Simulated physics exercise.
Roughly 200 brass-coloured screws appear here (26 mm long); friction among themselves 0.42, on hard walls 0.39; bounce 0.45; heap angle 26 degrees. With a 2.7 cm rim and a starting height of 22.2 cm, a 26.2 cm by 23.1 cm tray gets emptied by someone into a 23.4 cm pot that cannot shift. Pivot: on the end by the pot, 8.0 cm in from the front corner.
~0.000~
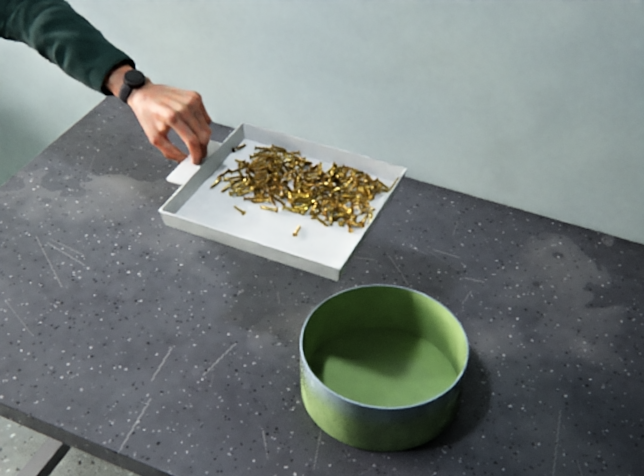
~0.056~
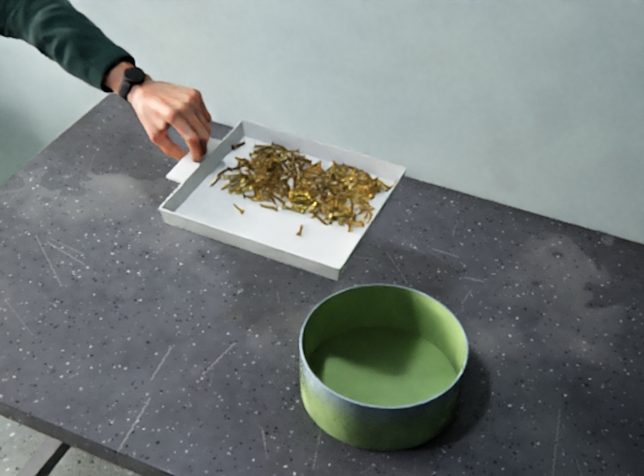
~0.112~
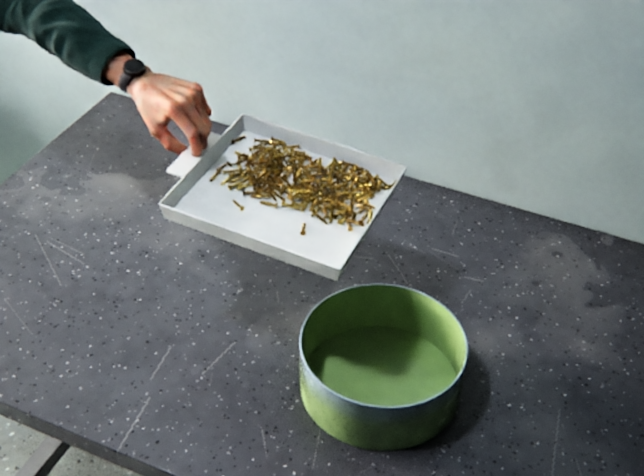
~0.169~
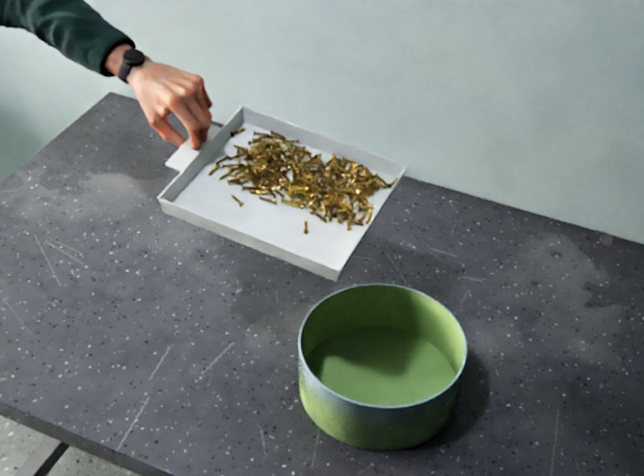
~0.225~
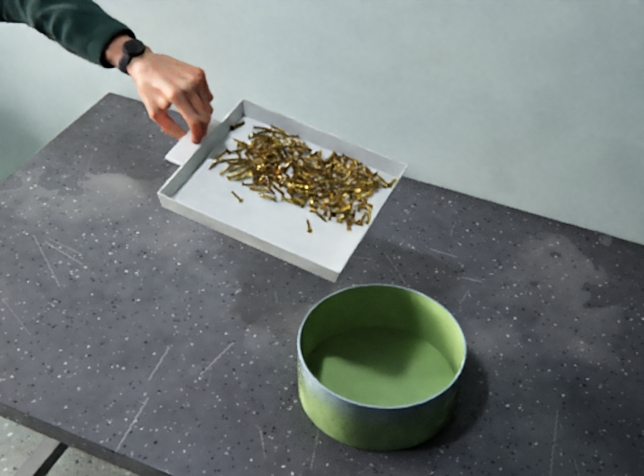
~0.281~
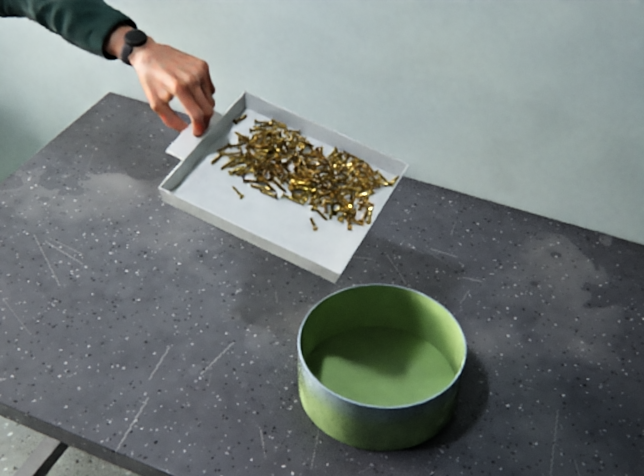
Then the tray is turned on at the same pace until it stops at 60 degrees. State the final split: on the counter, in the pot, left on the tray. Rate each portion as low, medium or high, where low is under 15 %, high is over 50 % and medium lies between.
Counter low, pot low, tray high.
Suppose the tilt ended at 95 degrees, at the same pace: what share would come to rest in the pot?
Around 95 per cent, then.
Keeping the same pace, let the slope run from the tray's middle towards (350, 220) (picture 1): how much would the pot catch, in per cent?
Some 5 per cent.
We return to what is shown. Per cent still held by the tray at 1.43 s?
About 95%.
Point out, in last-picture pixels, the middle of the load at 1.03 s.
Around (361, 217).
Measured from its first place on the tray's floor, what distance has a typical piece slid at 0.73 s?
By then it sits near 4 cm from where it began.
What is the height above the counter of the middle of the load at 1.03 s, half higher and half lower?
I'd say near 26 cm.
After 0.73 s, tilt 35 degrees; the tray holds 100 %, the pot 0 %.
After 1.03 s, tilt 50 degrees; the tray holds 100 %, the pot 0 %.
After 1.43 s, tilt 60 degrees; the tray holds 95 %, the pot 0 %.
In the end, at 2.4 s, counter 0 %, pot 5 %, tray 95 %.
